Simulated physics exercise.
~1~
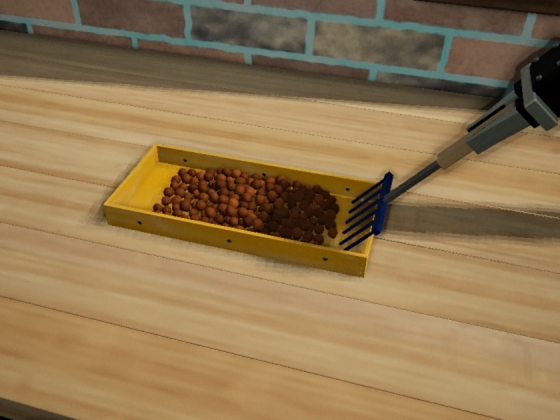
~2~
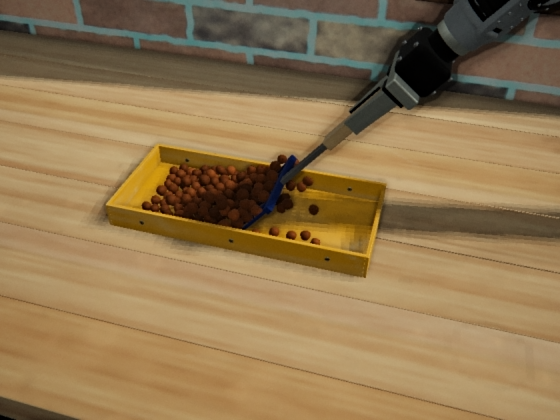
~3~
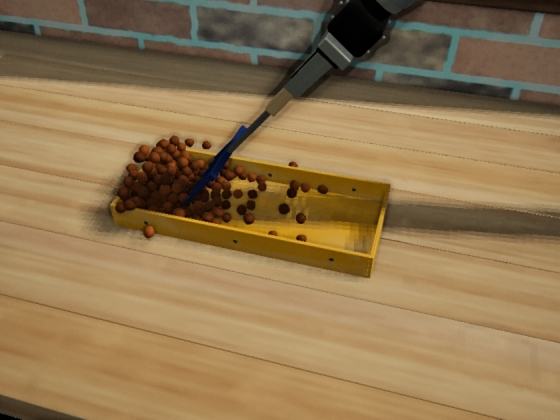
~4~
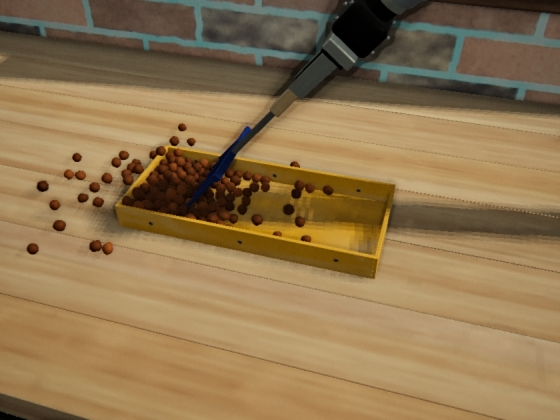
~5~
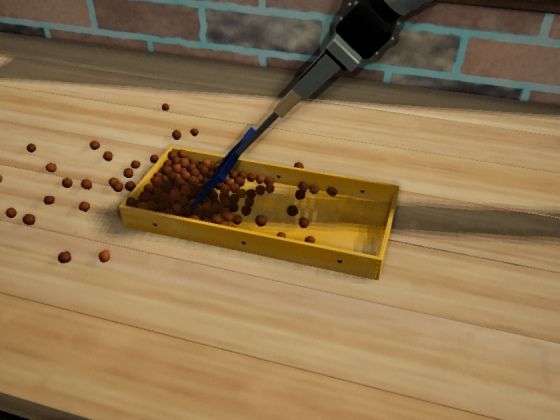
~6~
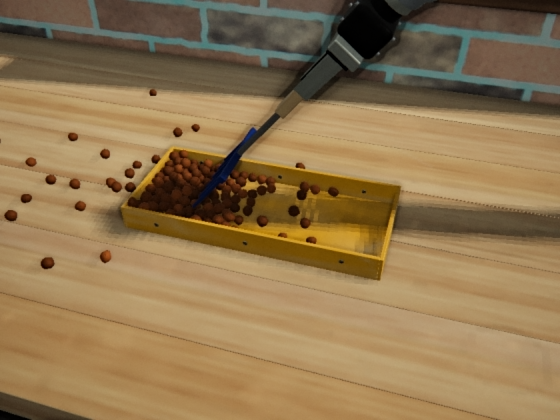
A robot arm pushed a blue rake leftward through a yellow tray of hazelnuts, piling them against the left end until some spilled over and rolled across the wooden table, then the rake stopped, with most of the nuts still in the tray.
